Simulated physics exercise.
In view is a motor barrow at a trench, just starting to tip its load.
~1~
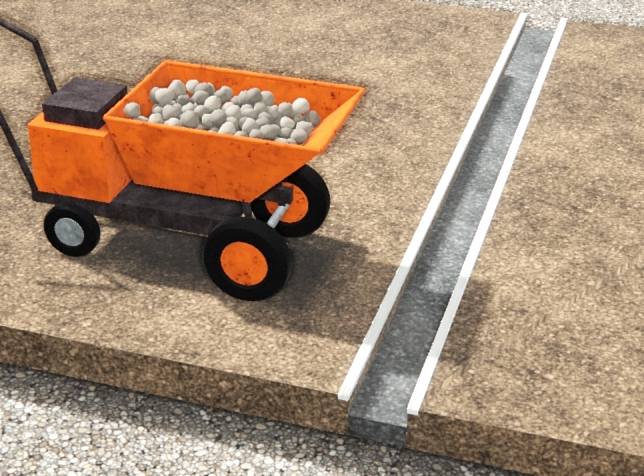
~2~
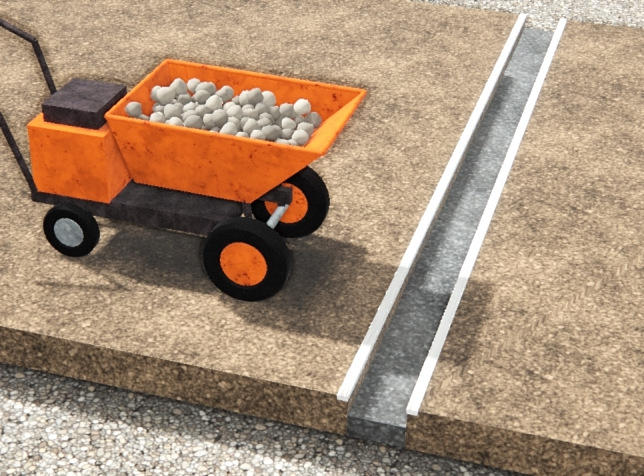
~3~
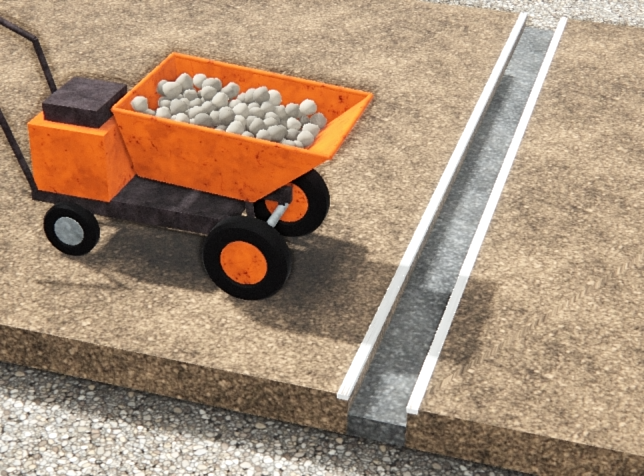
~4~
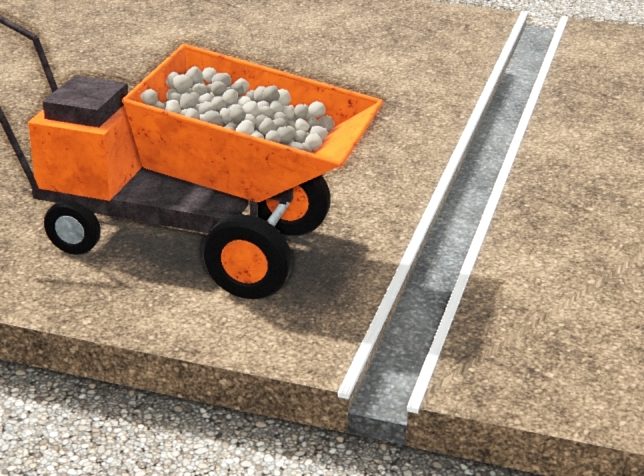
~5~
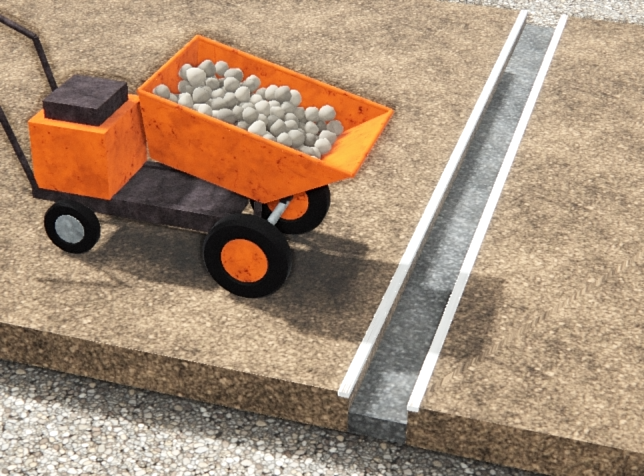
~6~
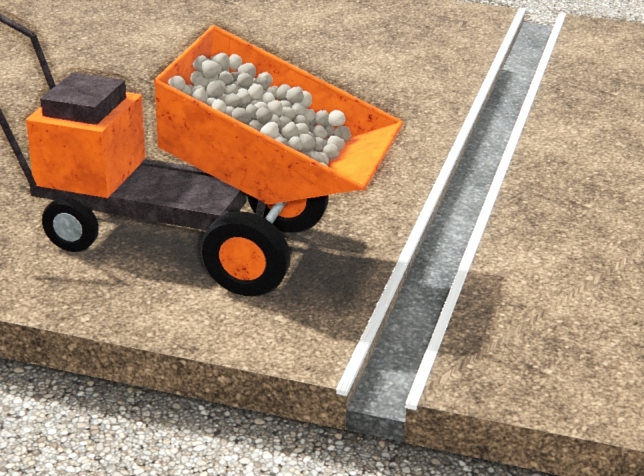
In this clip, an orange motor barrow loaded with rounded grey stones stands on brown ground left of a narrow, white-edged trench, and its skip gradually tilts forward to the right while the wheels stay in place.
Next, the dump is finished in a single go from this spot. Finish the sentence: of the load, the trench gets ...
... a minority of it.
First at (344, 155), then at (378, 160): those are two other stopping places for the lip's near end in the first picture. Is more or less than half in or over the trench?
Trial 1 falls short of half, trial 2 falls short of half.
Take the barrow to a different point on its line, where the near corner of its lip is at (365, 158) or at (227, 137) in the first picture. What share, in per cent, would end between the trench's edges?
The share would be near 0 percent, and then near 20 percent.
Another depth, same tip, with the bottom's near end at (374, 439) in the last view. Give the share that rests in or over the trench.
The share would be roughly 60 per cent.
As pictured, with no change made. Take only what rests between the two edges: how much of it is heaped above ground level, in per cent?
Estimate: Close to 35 in a hundred.
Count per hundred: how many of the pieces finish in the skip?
About 40 %.
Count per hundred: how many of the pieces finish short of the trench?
0 per cent.
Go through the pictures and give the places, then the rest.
The first frame shows lip of the skip (320, 151), level; top of the load (201, 112), river pebbles; first edge of the trench (364, 352); far edge (430, 365), the trench under half as wide as the skip, and shallow for its width.
The second frame shows lip of the skip (322, 154), tipped barely; top of the load (203, 112).
The third frame shows lip of the skip (329, 158), tipped barely; top of the load (197, 105).
The fourth frame shows lip of the skip (340, 165), tipped a little; top of the load (207, 100).
The fifth frame shows lip of the skip (352, 175), tipped a little; top of the load (204, 93).
The sixth frame shows lip of the skip (363, 188), tipped clearly; top of the load (217, 87); first edge of the trench (362, 347); far edge (428, 360).
Just after the last frame, skip tipped steeply; every one in the skip.
A moment on, skip tipped right over; the larger part in the skip; roughly a quarter in or heaped over the trench; just a few beyond it; just a few falling.
Further on, skip tipped right over; roughly half in the skip; roughly a third in or heaped over the trench; roughly a quarter beyond it.
When it is over, skip tipped right over; roughly a third in the skip; roughly a third in or heaped over the trench; roughly a quarter beyond it.
